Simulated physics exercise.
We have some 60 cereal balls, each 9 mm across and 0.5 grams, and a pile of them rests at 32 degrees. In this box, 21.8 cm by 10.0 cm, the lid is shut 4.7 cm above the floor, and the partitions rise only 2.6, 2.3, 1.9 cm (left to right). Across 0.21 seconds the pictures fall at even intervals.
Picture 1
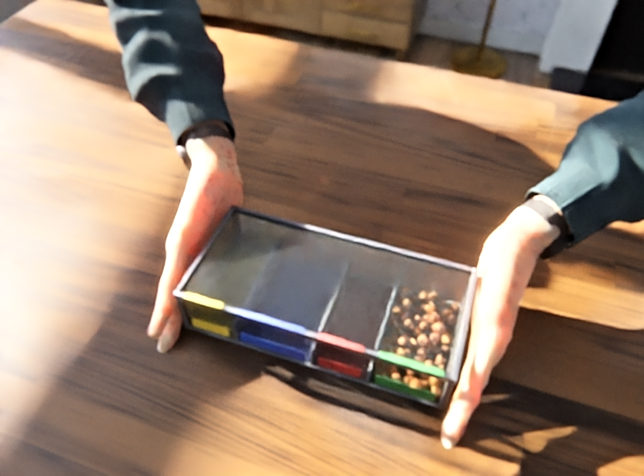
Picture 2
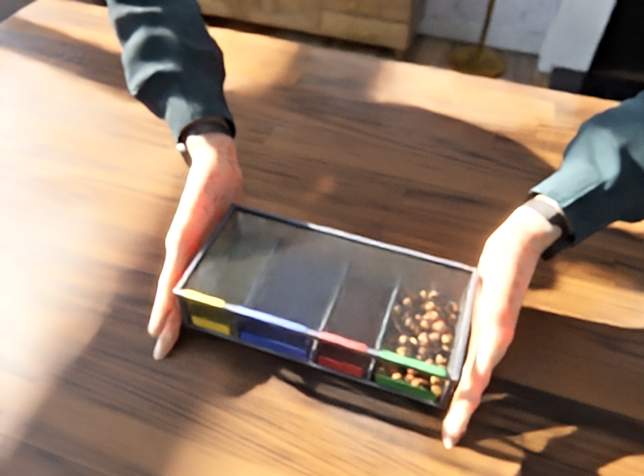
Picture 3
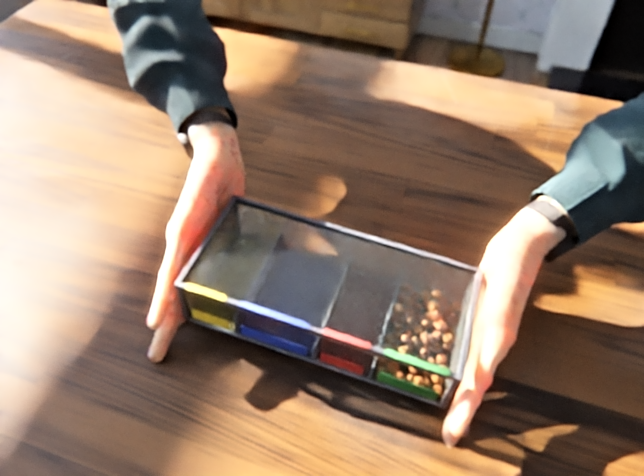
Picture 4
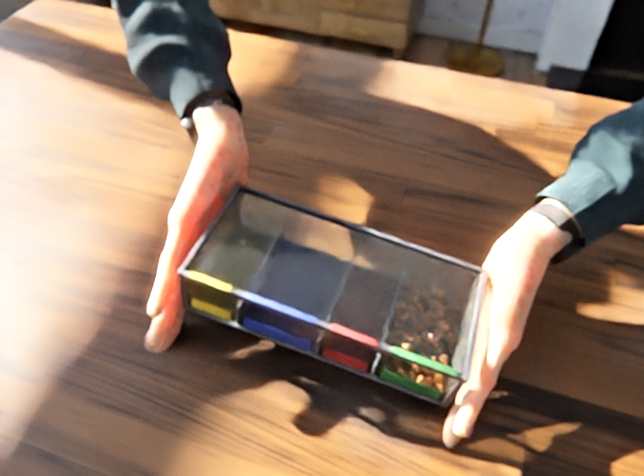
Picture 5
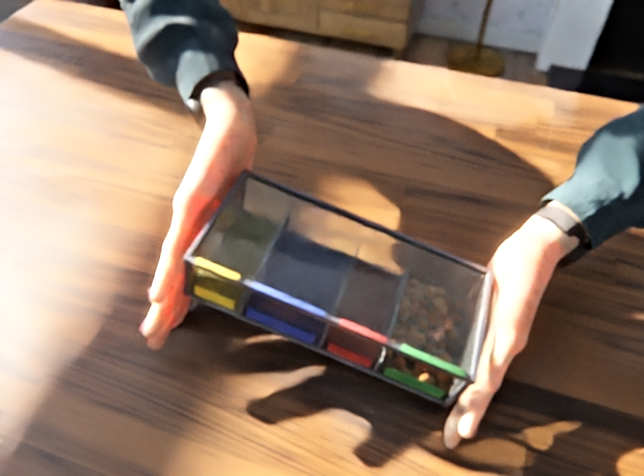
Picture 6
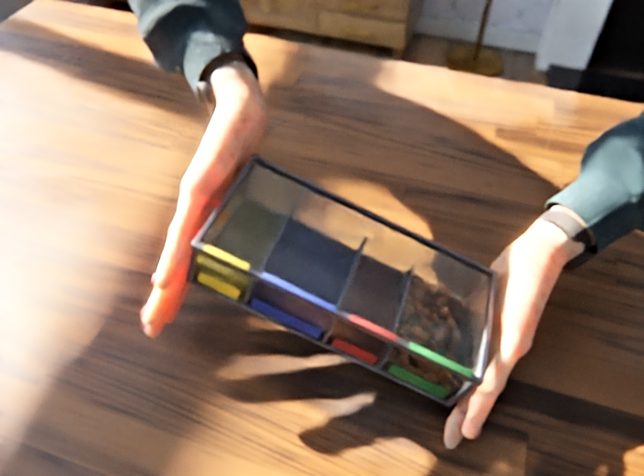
We see two hands holding a clear lidded box with yellow, blue, red and green sections on a wooden table, small brown balls in the green one; the hands gradually tilt it, raising its left side.
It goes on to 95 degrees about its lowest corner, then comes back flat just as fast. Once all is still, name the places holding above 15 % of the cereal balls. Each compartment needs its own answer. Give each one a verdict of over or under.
Red: Fails, blue: Fails, green: Succeeds, yellow: Fails.
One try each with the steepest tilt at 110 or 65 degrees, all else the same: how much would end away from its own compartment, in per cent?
About 0 and 0 per cent.
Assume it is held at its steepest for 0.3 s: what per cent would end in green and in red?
Final amounts would be green 100% and red 0%.
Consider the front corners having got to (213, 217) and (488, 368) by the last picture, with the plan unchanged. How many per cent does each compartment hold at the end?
Each compartment ends like this: Red 0 per cent, blue 0 per cent, green 100 per cent, yellow 0 per cent.
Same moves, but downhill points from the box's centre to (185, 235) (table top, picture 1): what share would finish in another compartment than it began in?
Near 100 percent, give or take.
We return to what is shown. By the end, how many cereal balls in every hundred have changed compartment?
0 %.
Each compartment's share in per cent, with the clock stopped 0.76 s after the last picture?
Red = 0, blue = 0, green = 100, yellow = 0 (percent).
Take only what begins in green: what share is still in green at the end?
Fraction kept: Approx. 100 %.
Then, 0.76 s after the last picture, tilt 95 degrees; green 100 %.
Then, 1.27 s after the last picture, tilt 42 degrees; green 100 %.
Then, 1.84 s after the last picture, tilt 0 degrees; green 100 %.
In the end, red 0 %, blue 0 %, green 100 %, yellow 0 %.
